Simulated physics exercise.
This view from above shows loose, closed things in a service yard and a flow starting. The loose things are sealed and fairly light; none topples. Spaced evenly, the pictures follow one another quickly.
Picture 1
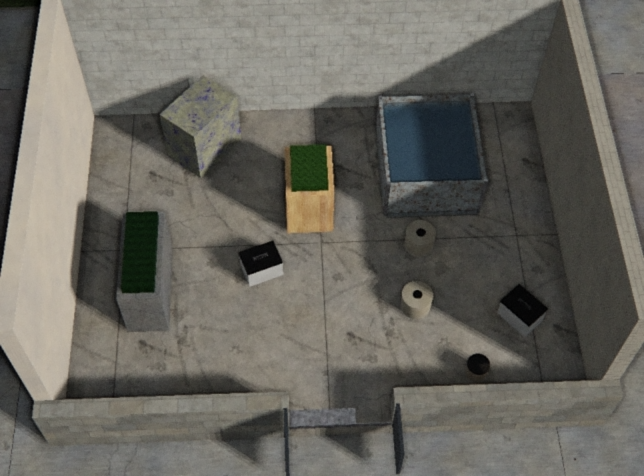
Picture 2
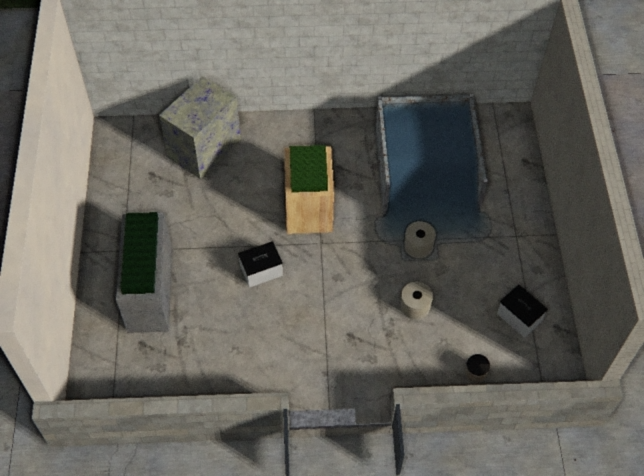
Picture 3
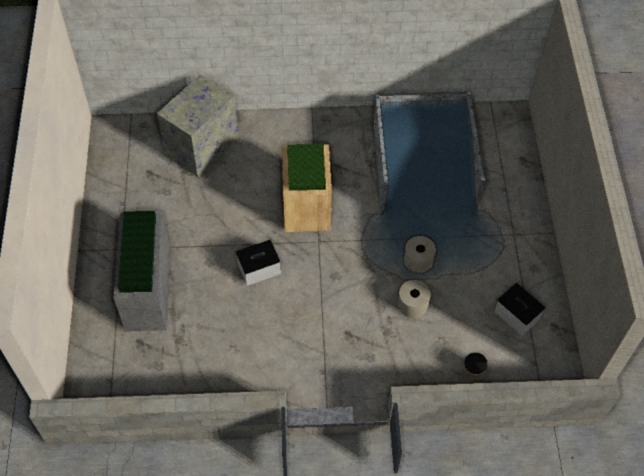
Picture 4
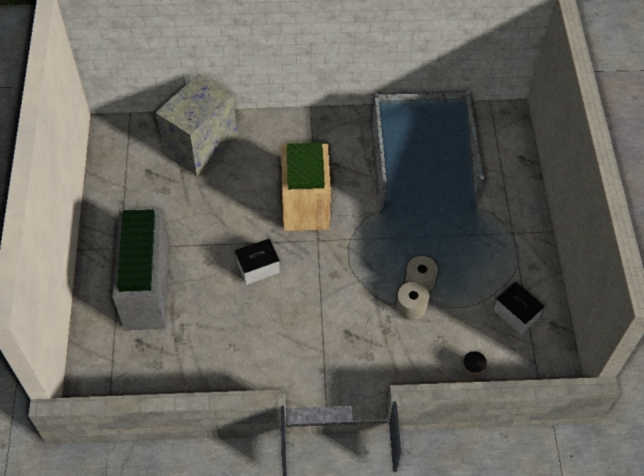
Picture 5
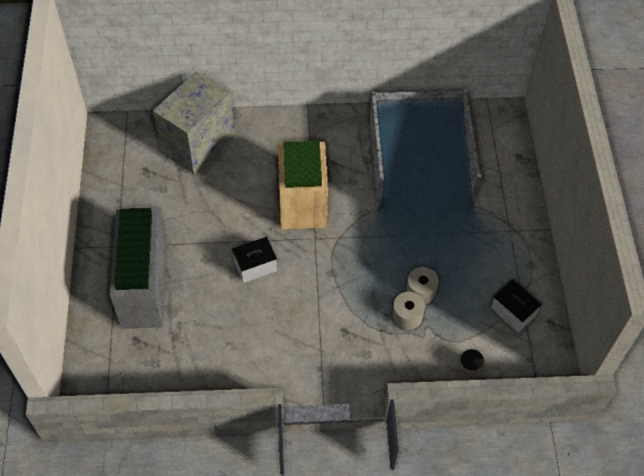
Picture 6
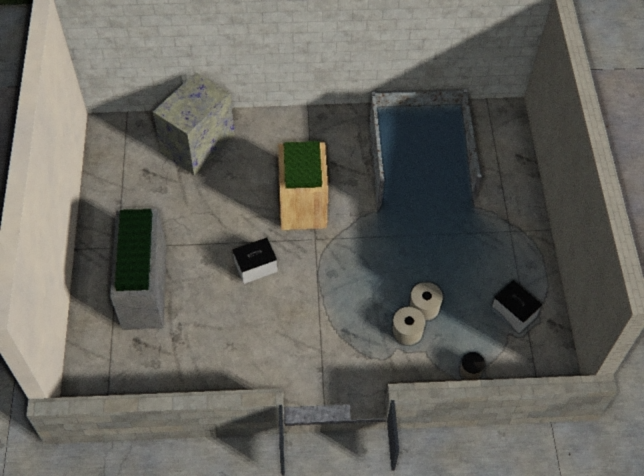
The video shows water pouring from a stone tank in a walled yard and spreading across the concrete floor, pushing one round pale tub toward the front, then another beside it, while the other boxes stay in place.
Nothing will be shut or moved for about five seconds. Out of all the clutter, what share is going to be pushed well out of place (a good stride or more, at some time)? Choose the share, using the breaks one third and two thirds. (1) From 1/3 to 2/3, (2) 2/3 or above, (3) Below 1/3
(2) 2/3 or above.
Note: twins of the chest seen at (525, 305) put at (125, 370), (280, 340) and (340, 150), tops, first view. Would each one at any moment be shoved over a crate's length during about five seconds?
So, in order, the copies go a long way, a long way, nowhere much.
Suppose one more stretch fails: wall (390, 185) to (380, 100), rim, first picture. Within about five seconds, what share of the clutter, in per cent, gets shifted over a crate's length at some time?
Near 60 in a hundred.
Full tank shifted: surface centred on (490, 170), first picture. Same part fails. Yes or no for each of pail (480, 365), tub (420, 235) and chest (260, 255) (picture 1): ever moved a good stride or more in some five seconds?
In turn: Yes, less than that, yes.
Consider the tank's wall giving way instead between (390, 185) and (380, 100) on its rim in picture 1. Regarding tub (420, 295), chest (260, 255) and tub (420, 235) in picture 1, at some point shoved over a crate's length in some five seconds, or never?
Outcome by item - displaced that far / displaced that far / short of that distance.
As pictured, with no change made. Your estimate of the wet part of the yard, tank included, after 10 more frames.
Estimate: Near 45 %.
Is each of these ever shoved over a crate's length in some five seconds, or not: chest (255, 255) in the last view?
Verdict on that one: Under that distance.
A moment on, 2 of 5 are well off their spots; 2 afloat.
Next, 3 of 5 are well off their spots; 4 afloat.
Later, 3 of 5 are well off their spots; 3 afloat.
In the end, 4 of 5 are well off their spots, and 4 have been at some point; 2 afloat.
